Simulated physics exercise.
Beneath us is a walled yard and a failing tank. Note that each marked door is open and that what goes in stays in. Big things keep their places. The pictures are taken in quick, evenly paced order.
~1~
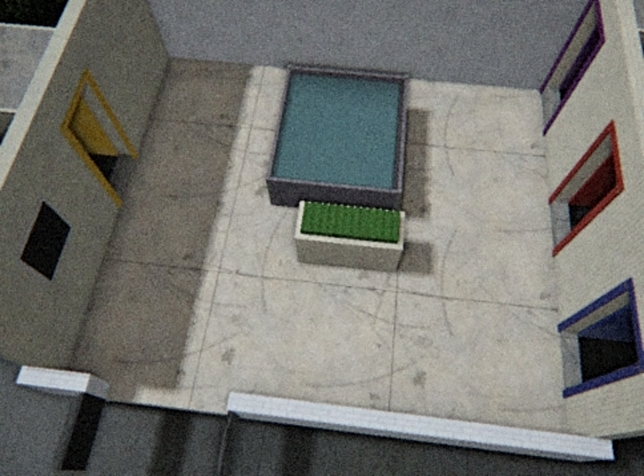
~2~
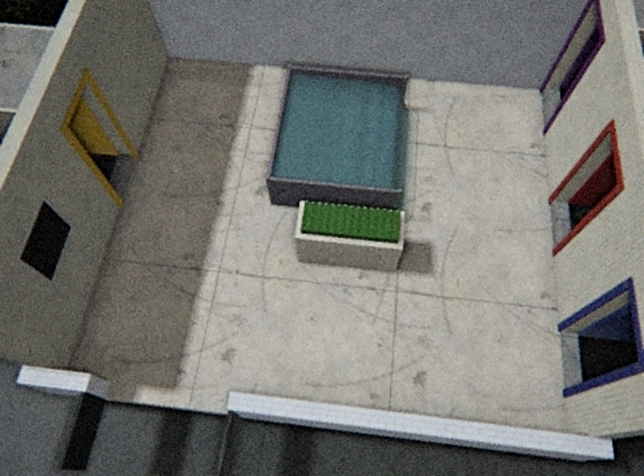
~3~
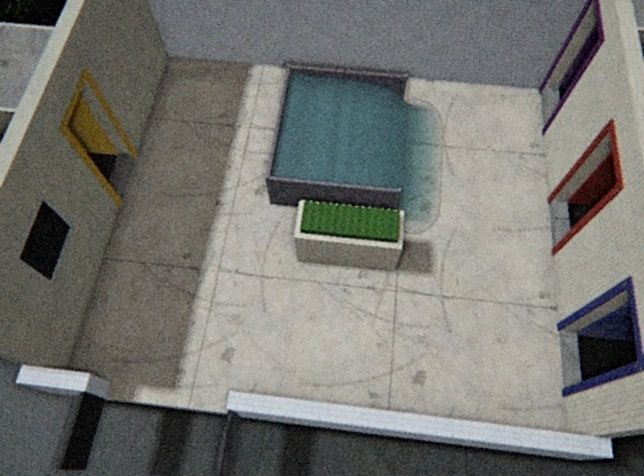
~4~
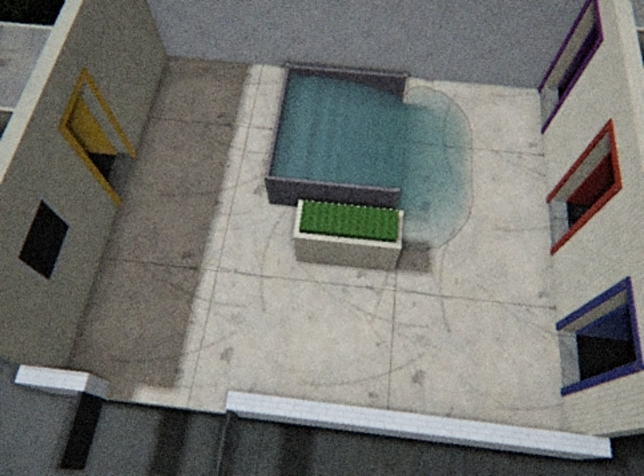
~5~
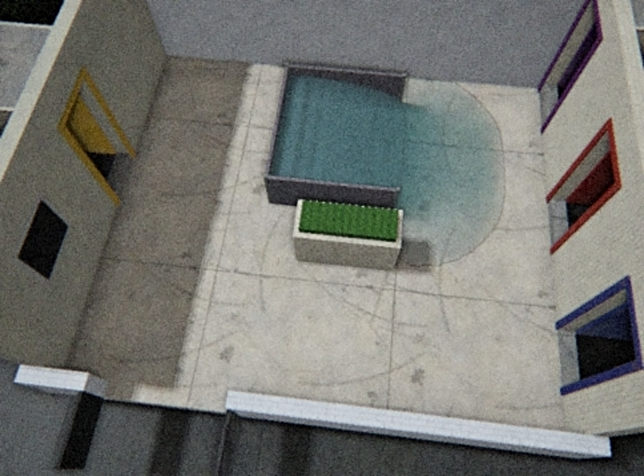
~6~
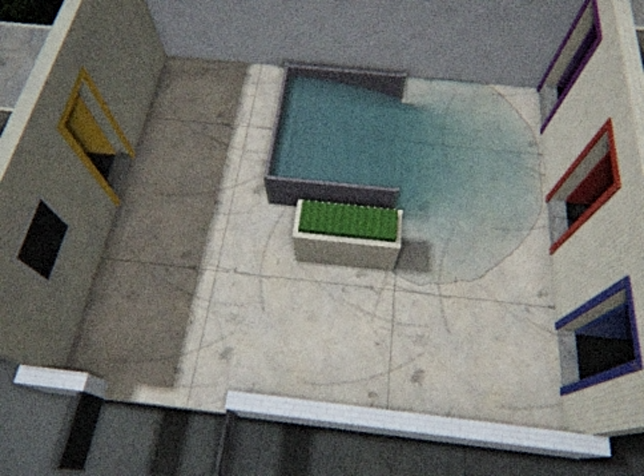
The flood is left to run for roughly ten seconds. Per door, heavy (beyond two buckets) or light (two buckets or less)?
Yellow door - light; blue door - heavy; purple door - heavy; red door - heavy.
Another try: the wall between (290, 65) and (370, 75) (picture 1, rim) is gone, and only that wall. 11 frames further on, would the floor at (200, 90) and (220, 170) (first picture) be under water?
Submerged, then unwetted.
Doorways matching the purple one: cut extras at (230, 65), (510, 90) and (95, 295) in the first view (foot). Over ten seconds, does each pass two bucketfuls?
Log: Door one misses the mark; door two beats the mark; door three misses the mark.
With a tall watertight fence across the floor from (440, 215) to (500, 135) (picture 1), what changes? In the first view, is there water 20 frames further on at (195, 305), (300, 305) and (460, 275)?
Taking the points in the order given, they are high and dry, high and dry and inundated.
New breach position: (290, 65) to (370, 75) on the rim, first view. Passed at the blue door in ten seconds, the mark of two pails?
Then: The blue one lets less in.
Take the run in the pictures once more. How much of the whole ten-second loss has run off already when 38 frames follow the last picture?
Roughly 75 percent.
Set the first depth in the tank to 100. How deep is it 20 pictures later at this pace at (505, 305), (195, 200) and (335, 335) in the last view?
Going in order, roughly 16, 0 and 0 %.
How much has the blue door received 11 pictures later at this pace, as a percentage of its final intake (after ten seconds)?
Around 0 percent.
A moment on, water covers 30 % of the floor; the yellow door not reached, the blue door not reached, the purple door under two buckets in, the red door over two buckets in.
Next, water covers 30 % of the floor; the yellow door not reached, the blue door wet at the sill, nothing in, the purple door over two buckets in, the red door far over two buckets in.
Then, water covers 40 % of the floor; the yellow door not reached, the blue door under two buckets in, the purple door far over two buckets in, the red door far over two buckets in.
Later, water covers 80 % of the floor; the yellow door not reached, the blue door over two buckets in, the purple door far over two buckets in, the red door far over two buckets in.
In the end, water covers 95 % of the floor; the yellow door wet at the sill, nothing in, the blue door far over two buckets in, the purple door far over two buckets in, the red door far over two buckets in.
